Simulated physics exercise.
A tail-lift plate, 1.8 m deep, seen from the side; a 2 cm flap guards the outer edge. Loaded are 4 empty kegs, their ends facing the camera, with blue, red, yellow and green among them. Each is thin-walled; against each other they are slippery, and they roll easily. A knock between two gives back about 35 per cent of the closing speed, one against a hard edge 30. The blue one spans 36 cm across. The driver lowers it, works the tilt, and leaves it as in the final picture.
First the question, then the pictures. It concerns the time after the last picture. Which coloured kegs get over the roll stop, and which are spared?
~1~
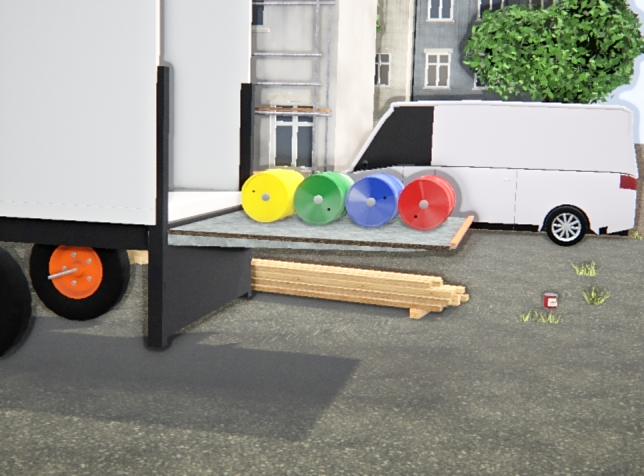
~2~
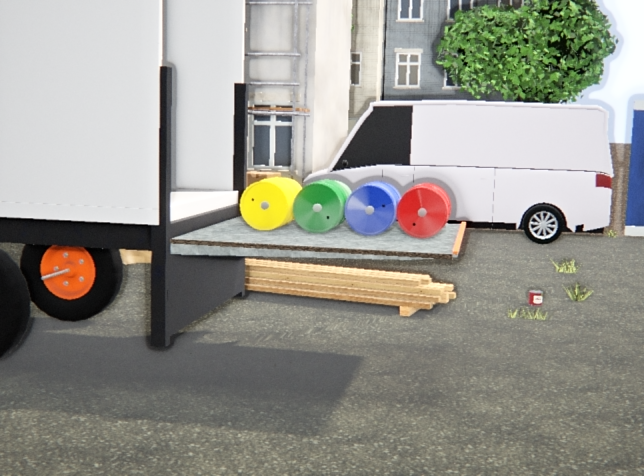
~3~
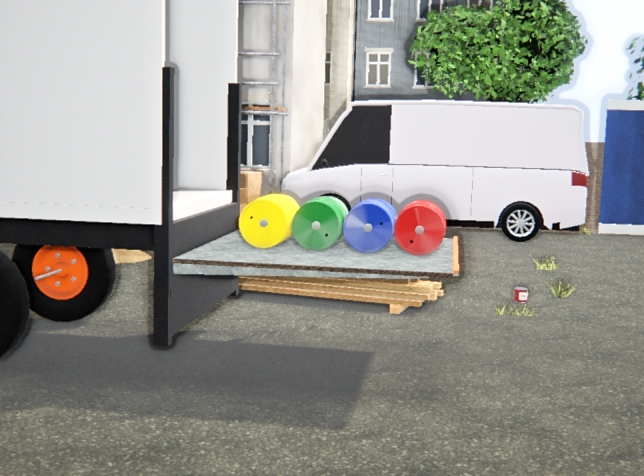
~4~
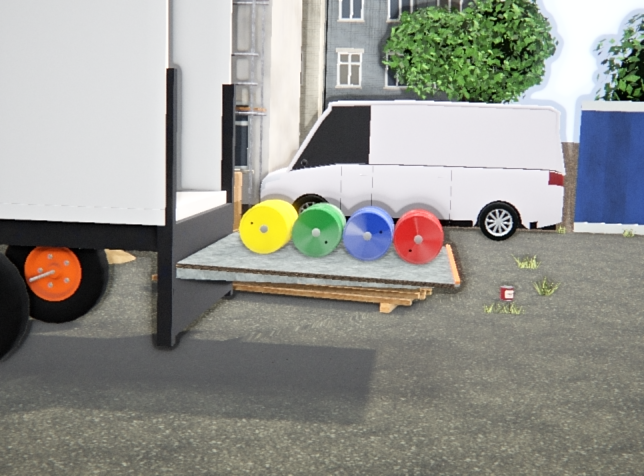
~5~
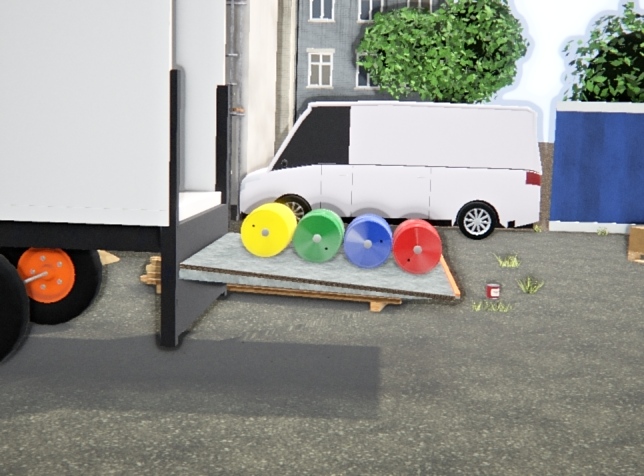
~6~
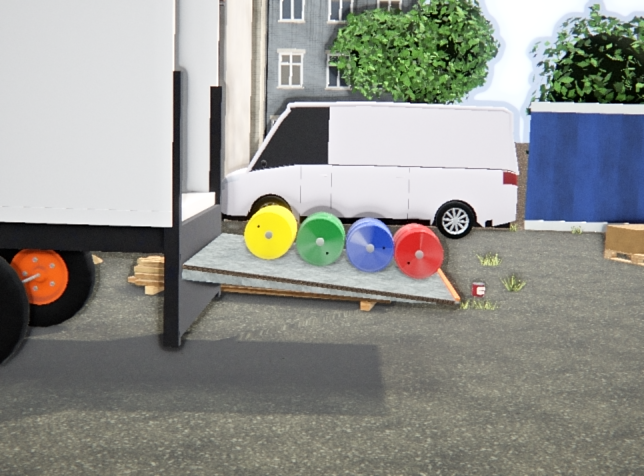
As I see it, the blue keg is overboard; the red is overboard; the yellow is overboard; the green is overboard.
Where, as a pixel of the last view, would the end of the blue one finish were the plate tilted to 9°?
Around pixel (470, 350).
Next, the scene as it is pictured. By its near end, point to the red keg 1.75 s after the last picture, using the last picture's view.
I'd put it somewhere around (520, 352) in that view.
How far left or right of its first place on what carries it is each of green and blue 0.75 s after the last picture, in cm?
Both moved right - green by 25 centimetres, blue by 25 centimetres.
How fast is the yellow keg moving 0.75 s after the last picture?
Speed: Around 0.3 m/s.
Another 0.8 s on from the last picture, blue is on the plate, 35 cm from the stop, rolling right; red is on the plate, 5 cm from the stop, rolling right; yellow is on the plate, 105 cm from the stop, rolling right; green is on the plate, 70 cm from the stop, rolling right; 0 gone from the plate.
Another 1.8 s on from the last picture, blue is over the stop and falling; red is on the ground; yellow is on the plate, 60 cm from the stop, rolling right; green is on the plate, 20 cm from the stop, rolling right; 2 gone from the plate.
Another 2.8 s on from the last picture, blue is off the lift, on the ground; red is off the lift, on the ground; yellow is over the stop and falling; green is over the stop and falling; 4 gone from the plate.
In the end (5.2 s after the last picture), blue is on the ground; red is off the lift, on the ground; yellow is off the lift, on the ground; green is off the lift, on the ground; 4 gone from the plate.
